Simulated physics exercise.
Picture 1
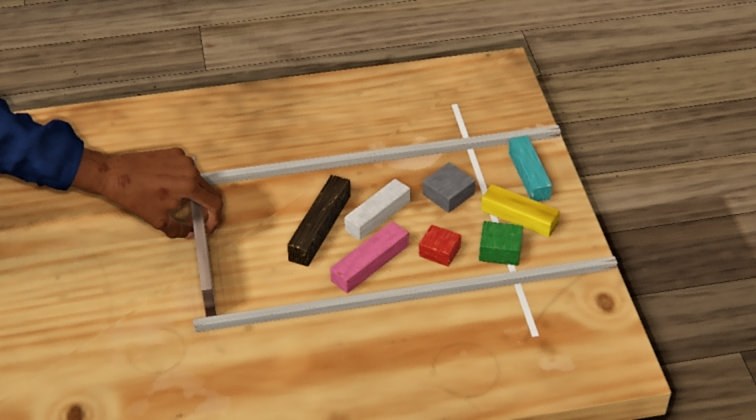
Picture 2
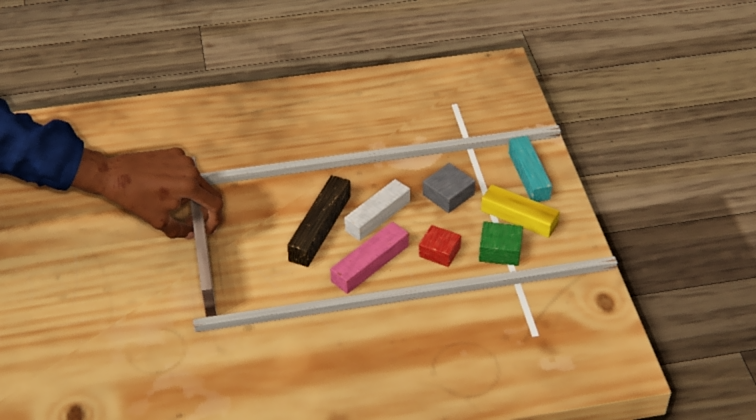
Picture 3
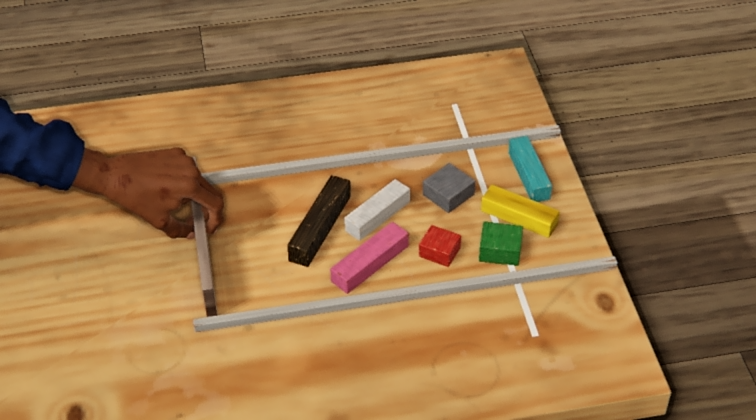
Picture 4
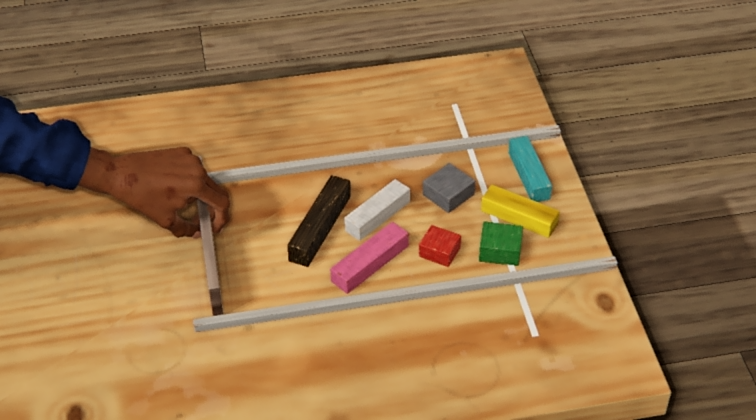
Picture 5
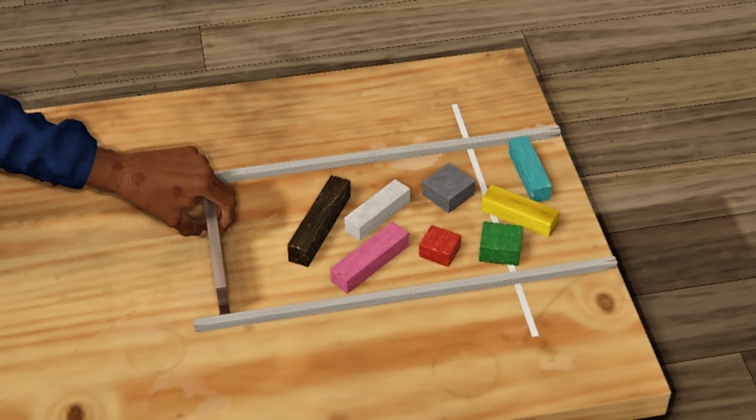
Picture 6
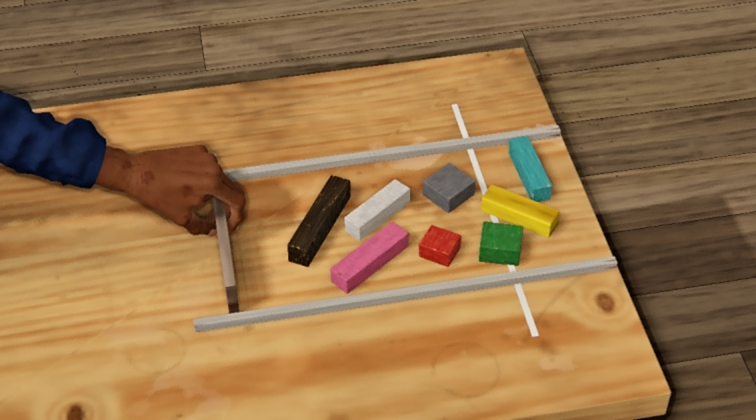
On a wooden surface, a hand slides a flat board slightly right toward colourful blocks.
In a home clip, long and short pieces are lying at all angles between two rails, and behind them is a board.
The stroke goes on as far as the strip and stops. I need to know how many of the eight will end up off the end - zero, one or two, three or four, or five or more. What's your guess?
I'd say zero.
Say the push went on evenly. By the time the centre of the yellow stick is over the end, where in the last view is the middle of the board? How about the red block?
The middle is at (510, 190) when it's the yellow stick, and at (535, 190) when it's the red block.
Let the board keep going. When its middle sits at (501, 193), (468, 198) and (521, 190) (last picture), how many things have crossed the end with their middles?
Past the end: 2, 0 and 3.
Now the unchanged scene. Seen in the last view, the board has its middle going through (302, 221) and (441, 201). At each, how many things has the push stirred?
1 and 7.
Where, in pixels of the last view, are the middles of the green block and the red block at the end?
One ends up near (604, 238) and the other near (564, 237).
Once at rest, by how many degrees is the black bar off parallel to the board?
It comes to around 0 degrees.
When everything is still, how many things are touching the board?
Tally at the end: 2.
A little later, none off yet; turquoise bar at rest near (530, 169); yellow stick at rest near (520, 211); green block at rest near (501, 244).
When it is over, the number that fall off is zero.
